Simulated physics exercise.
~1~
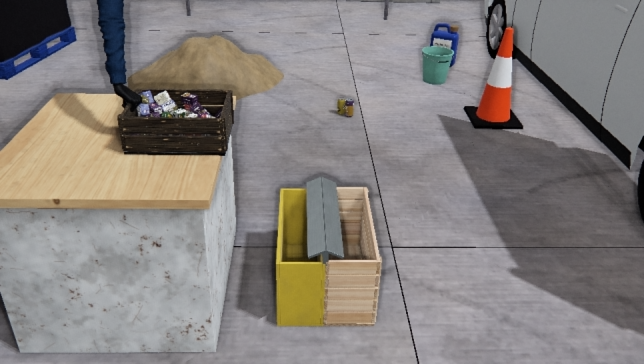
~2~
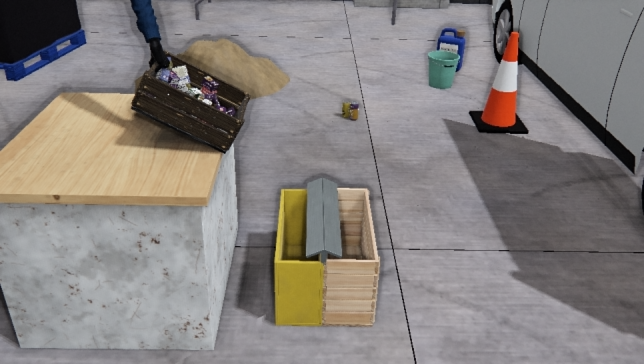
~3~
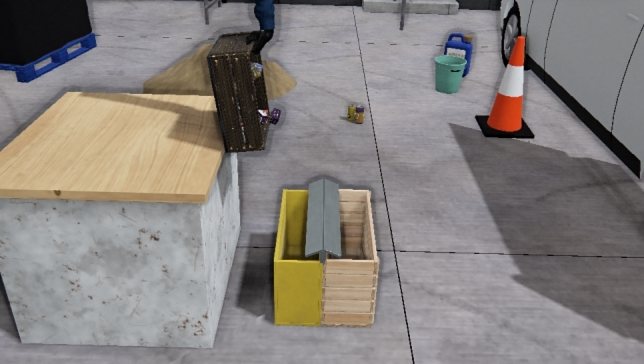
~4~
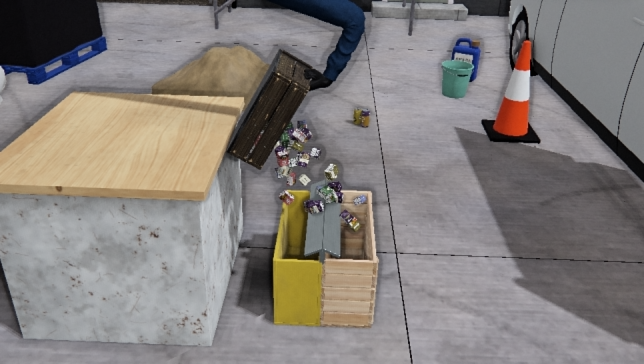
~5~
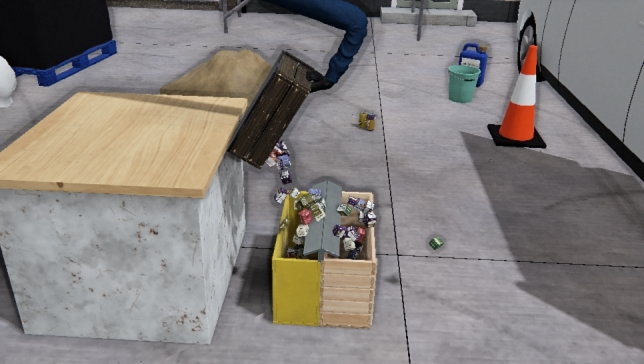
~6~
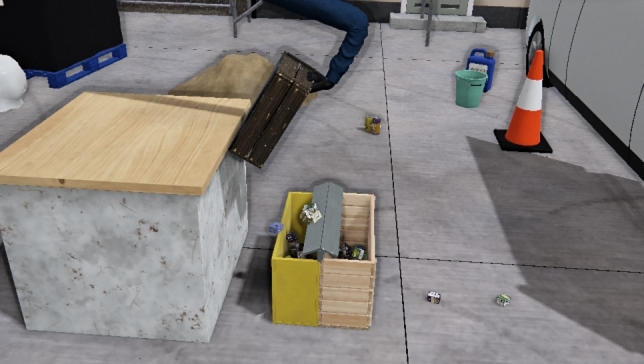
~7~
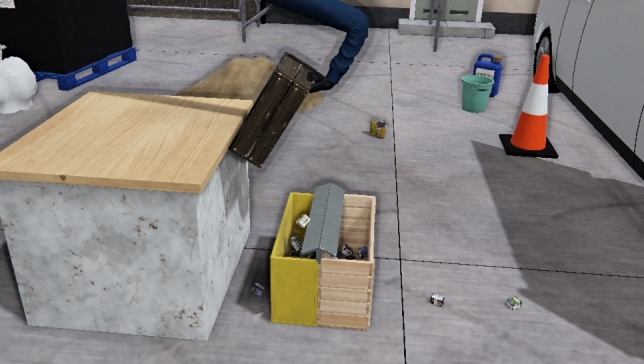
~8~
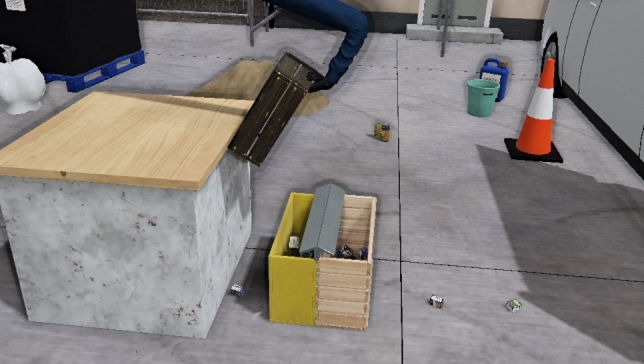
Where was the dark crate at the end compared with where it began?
It began sitting upright on top of the bench, near the back right corner. By the end it was held steeply tipped just past the bench's right edge, farther to the right than before.
